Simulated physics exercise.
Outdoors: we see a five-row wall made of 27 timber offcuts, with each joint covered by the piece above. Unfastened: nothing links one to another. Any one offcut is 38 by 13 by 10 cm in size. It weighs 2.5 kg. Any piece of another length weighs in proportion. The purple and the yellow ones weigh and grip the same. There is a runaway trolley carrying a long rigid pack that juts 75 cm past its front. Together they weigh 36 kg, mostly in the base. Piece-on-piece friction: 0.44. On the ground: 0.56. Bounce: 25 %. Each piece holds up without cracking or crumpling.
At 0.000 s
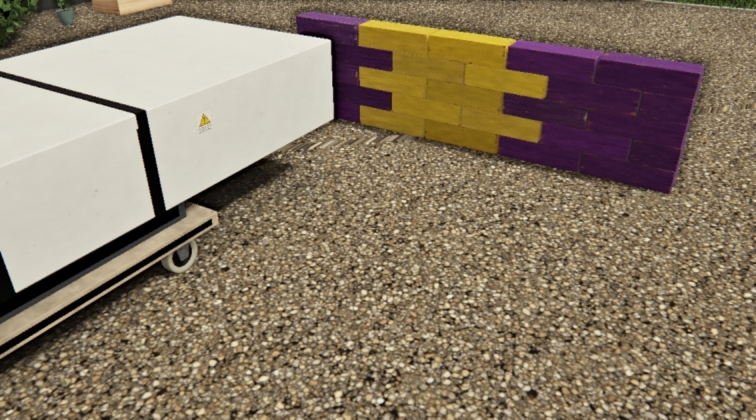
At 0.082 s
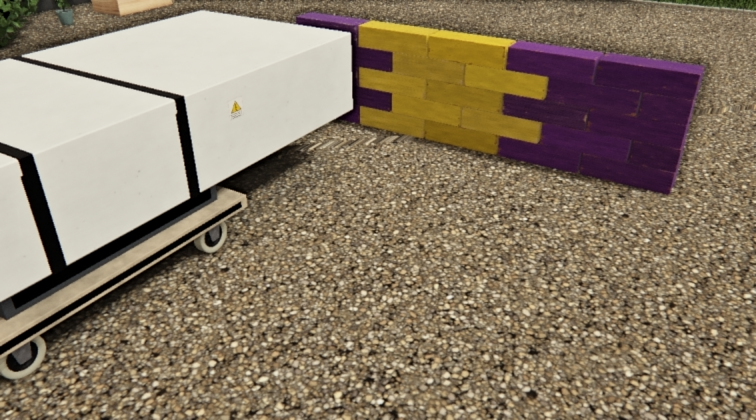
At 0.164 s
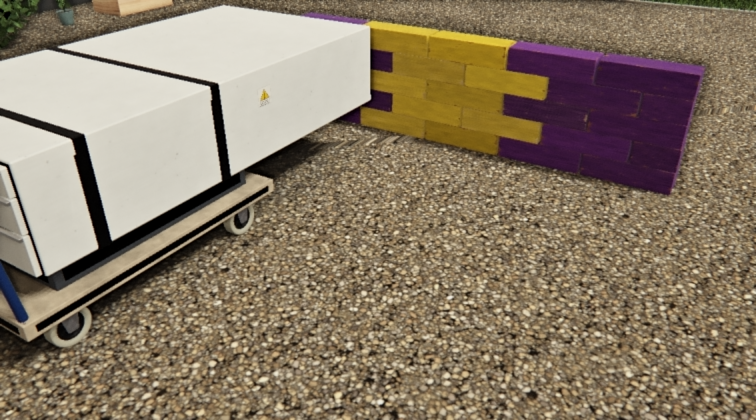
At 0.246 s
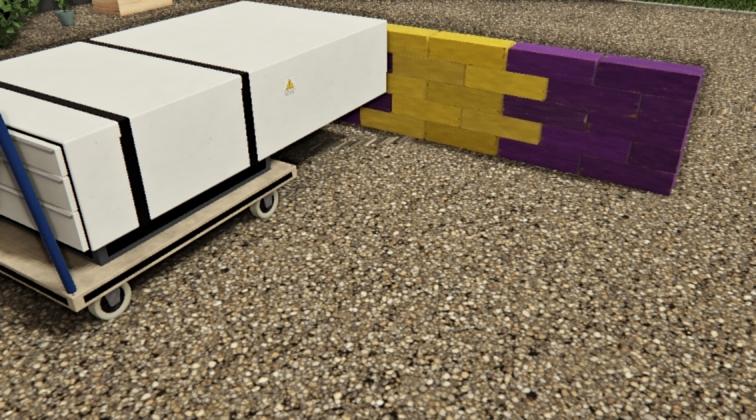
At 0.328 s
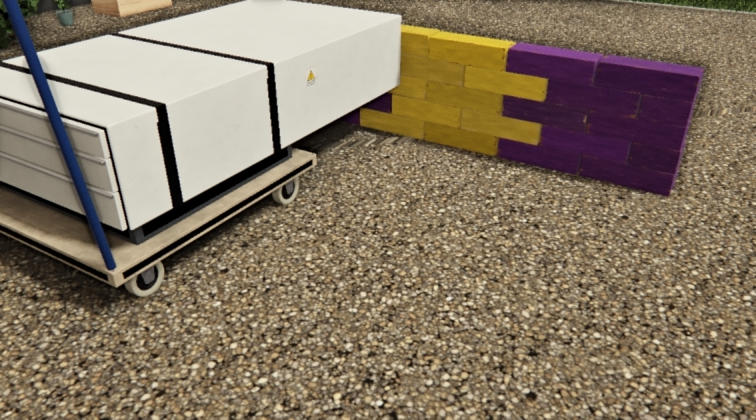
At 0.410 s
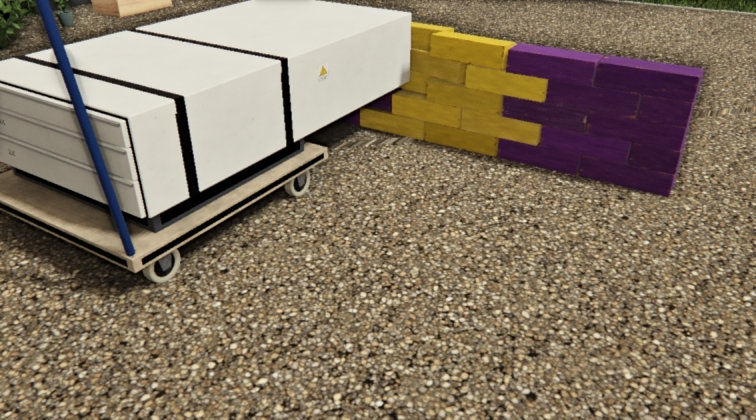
A white cabinet on a wheeled trolley rolls toward a purple and yellow wall and pushes into it.
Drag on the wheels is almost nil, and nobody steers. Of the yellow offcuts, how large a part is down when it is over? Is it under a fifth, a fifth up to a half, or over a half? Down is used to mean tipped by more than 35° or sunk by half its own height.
It is a fifth up to a half.
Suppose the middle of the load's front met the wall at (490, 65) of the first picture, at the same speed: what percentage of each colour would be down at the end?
Result - purple: 40 %; yellow: 80 %.
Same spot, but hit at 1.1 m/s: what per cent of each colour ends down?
Result - purple: 30%; yellow: 40%.
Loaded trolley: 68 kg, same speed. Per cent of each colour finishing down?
Result: Purple 40 and yellow 40 in a hundred.
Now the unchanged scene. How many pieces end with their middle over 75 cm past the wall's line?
Estimate: Roughly 2 of them.
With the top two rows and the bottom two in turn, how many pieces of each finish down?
6 and 2.
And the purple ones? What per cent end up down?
For purple, 40 per cent end down.
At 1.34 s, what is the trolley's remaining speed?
Close to 0.6 m/s at that moment.
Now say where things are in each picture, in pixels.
In the first picture (each place is the centre of the face we see best), load (323, 68) 56 cm short of the wall; top yellow offcut (465, 52); top purple offcut (549, 64); all as stacked.
The second picture shows load (344, 60) 41 cm short of the wall; top yellow offcut (465, 52).
The third picture shows load (363, 52) 27 cm short of the wall; top yellow offcut (466, 53).
The fourth picture shows load (380, 45) 12 cm short of the wall; top yellow offcut (466, 54).
The fifth picture shows load (395, 40) 17 mm into the wall's line; top yellow offcut (465, 54); 6 have shifted.
The sixth picture shows load (405, 37) 10 cm into the wall's line; top yellow offcut (466, 51) tilted 5°; top purple offcut (549, 68); 9 have shifted.
By 0.47 s, load 16 cm past the wall's line, still rolling; none of the 10 yellow offcuts down (0 of 27 in all colours); top yellow offcut tilted 13°.
By 0.60 s, load 29 cm past the wall's line, still rolling; 3 of the 10 yellow offcuts down (7 of 27 in all colours); top yellow offcut tilted 24°.
By 0.80 s, load 48 cm past the wall's line, still rolling; 4 of the 10 yellow offcuts down (8 of 27 in all colours); top yellow offcut tilted 41°, 13 cm lower.
By 1.34 s, load 91 cm past the wall's line, still rolling; 4 of the 10 yellow offcuts down (9 of 27 in all colours); top yellow offcut tilted 27°, 33 cm lower.
When it is over (2.2 s), load 97 cm past the wall's line, stopped; 4 of the 10 yellow offcuts down (10 of 27 in all colours); top yellow offcut tilted 27°, 34 cm lower; top purple offcut unmoved. That is 40 per cent. In pixels of the last frame, middles, top yellow offcut near (511, 88), top purple offcut near (554, 64).
